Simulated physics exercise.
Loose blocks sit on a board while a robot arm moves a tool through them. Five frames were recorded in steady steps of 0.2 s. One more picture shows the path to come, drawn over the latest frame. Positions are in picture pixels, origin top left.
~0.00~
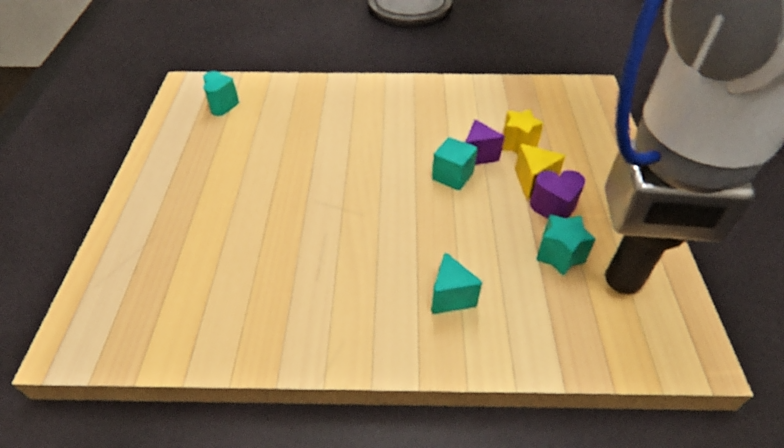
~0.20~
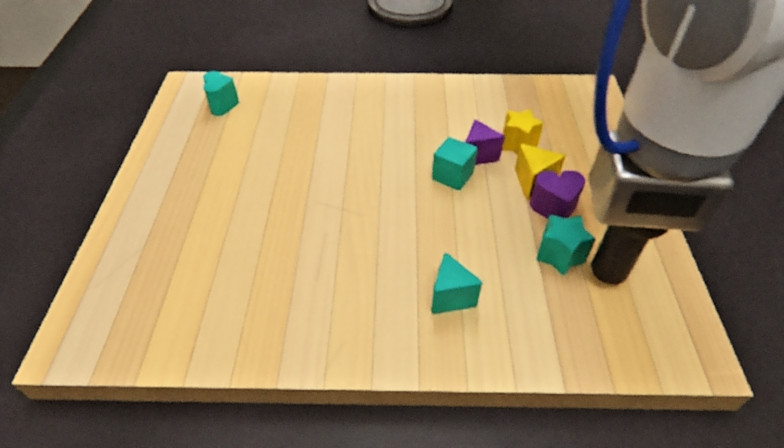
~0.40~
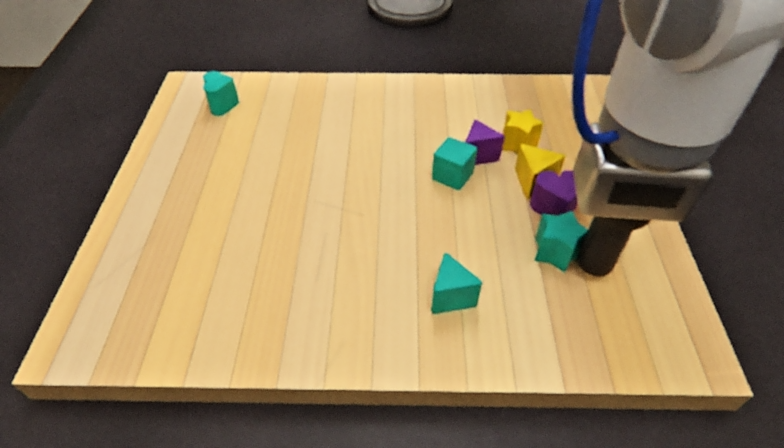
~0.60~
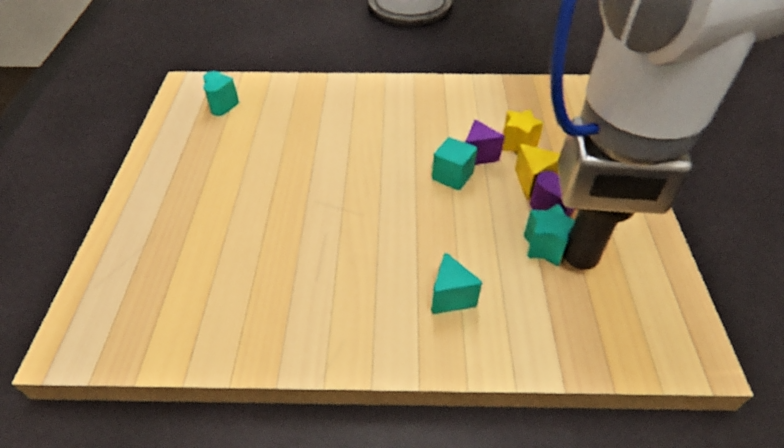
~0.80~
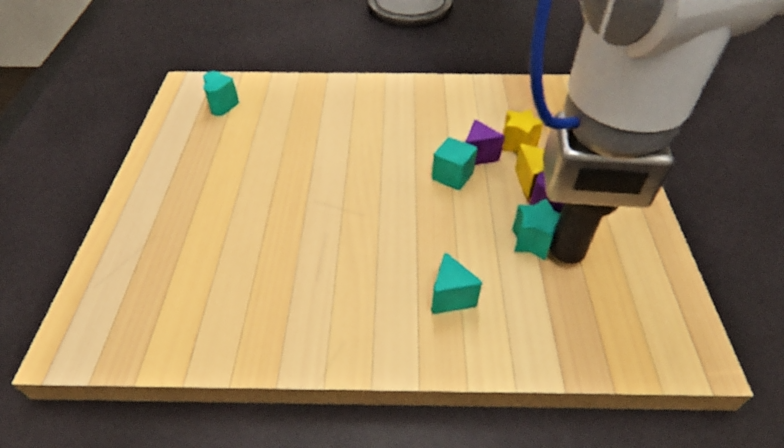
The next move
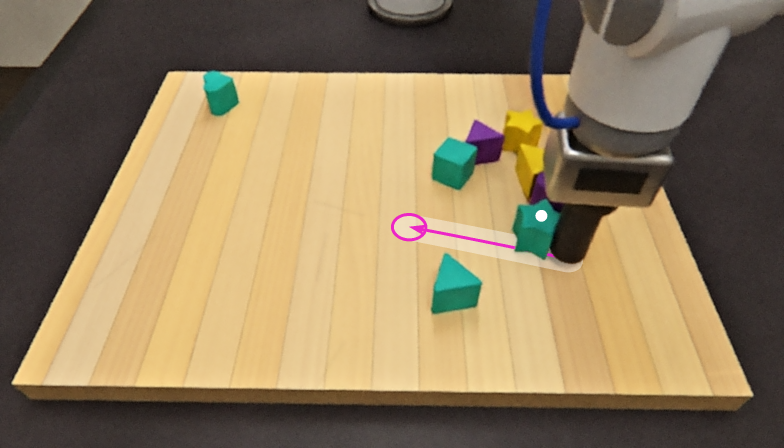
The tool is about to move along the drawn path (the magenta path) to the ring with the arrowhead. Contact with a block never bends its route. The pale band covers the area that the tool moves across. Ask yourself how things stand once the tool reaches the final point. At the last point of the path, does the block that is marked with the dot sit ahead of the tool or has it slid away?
Beside or behind, I predict.
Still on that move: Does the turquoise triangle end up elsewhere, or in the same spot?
At the end of the path, the turquoise triangle remains in its old spot.
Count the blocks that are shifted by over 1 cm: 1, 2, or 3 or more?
Going by the path, one block will move.
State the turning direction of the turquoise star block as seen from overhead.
Viewed from overhead, the turquoise star block winds up turned clockwise.
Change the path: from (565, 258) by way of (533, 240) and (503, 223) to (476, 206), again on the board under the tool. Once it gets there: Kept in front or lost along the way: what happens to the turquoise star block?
As far as I can tell, the turquoise star block is still leading the way in front of the tool.
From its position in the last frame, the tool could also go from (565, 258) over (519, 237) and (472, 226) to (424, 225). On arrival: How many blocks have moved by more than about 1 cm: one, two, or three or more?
Going by the path, one block will move.
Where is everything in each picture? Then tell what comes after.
Tip of the tool (624, 280), middles of tops, turquoise triangle (454, 274), turquoise star block (569, 230), purple heart-shaped block (562, 183), in the first frame.
Tool (609, 270), nothing pushed, in the second frame.
Tool (595, 262), turquoise star block (565, 227), in the third frame.
Tool (581, 256), turquoise star block (555, 221), in the fourth frame.
Tool (568, 250), turquoise triangle (454, 274), turquoise star block (541, 216), purple heart-shaped block hidden, in the fifth frame.
The line goes from (565, 258) to (409, 227); the dot is on the turquoise star block.
The first path, step by step. One third of the way, tool (513, 239); turquoise star block (499, 198), turned 30° clockwise.
Two thirds of the way, tool (459, 229); turquoise star block (486, 189), turned 75° clockwise.
At the end, tool (409, 219); turquoise triangle unmoved; turquoise star block (486, 189), turned 75° clockwise; purple heart-shaped block unmoved.
